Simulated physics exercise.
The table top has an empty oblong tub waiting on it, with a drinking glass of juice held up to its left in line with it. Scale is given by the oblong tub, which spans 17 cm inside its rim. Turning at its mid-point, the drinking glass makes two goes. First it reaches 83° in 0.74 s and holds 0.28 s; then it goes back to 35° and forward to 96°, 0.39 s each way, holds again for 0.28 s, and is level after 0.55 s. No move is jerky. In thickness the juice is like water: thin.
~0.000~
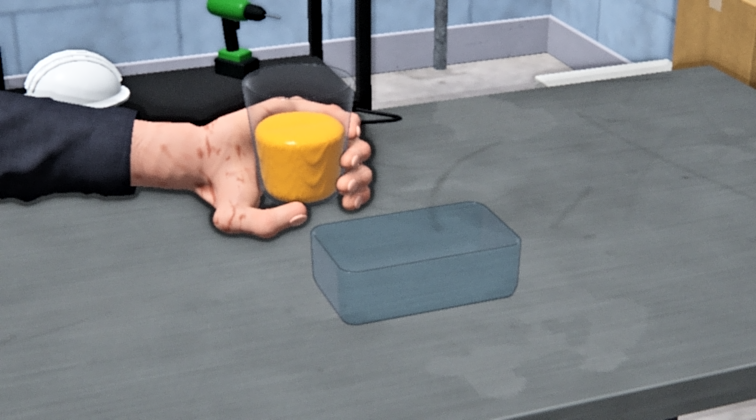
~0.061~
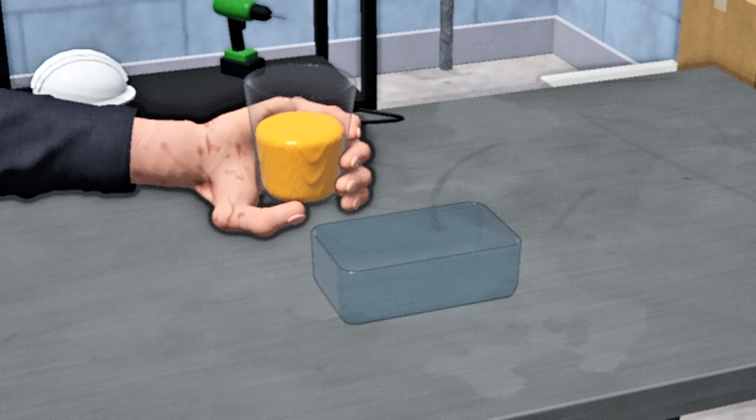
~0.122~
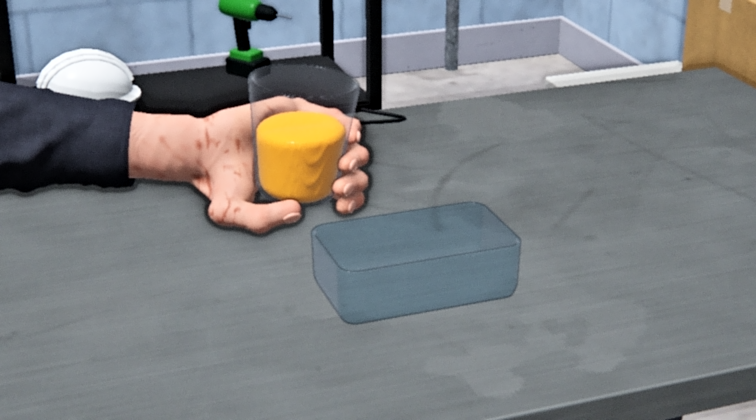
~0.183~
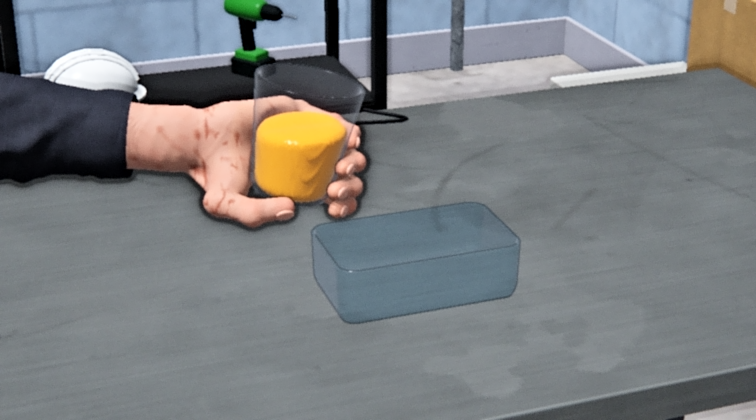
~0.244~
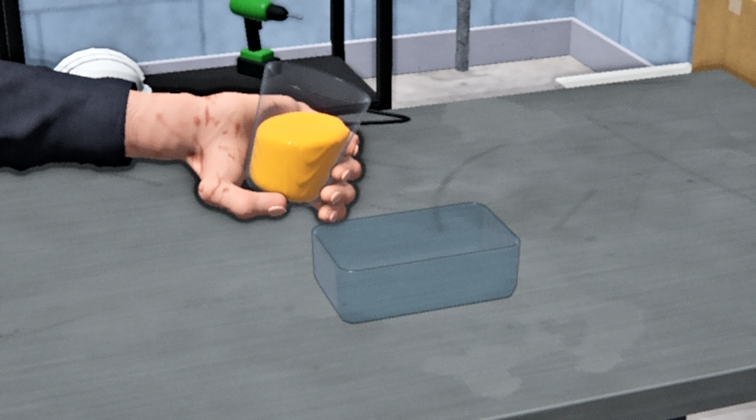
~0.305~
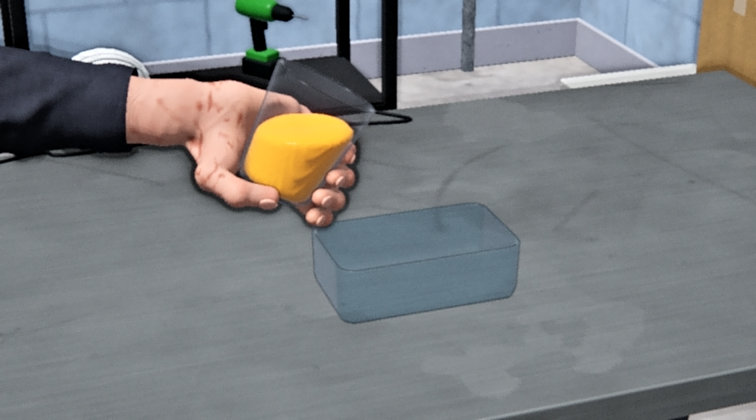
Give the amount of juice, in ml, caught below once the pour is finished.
Roughly 205 ml of juice is caught.
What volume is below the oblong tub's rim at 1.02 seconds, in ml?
Roughly 140 ml.
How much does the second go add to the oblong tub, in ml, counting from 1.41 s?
It picks up around 30 ml.
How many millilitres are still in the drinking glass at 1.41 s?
Roughly 35 ml is still in it.
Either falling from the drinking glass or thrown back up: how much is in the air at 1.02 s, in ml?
About 25 ml.
By 1.02 s the tilt is 83° and the oblong tub has 140 ml, the drinking glass 45 ml, and 5 ml is on the table top.
By 1.41 s the tilt is 35° and the oblong tub has 170 ml, the drinking glass 35 ml, and 10 ml is on the table top.
By 2.08 s the tilt is 96° and the oblong tub has 195 ml, the drinking glass 5 ml, and 10 ml is on the table top.
By 2.47 s the tilt is 18° and the oblong tub has 205 ml, the drinking glass 0 ml, and 10 ml is on the table top.
At rest the oblong tub has 205 ml, the drinking glass 0 ml, and 10 ml is on the table top.
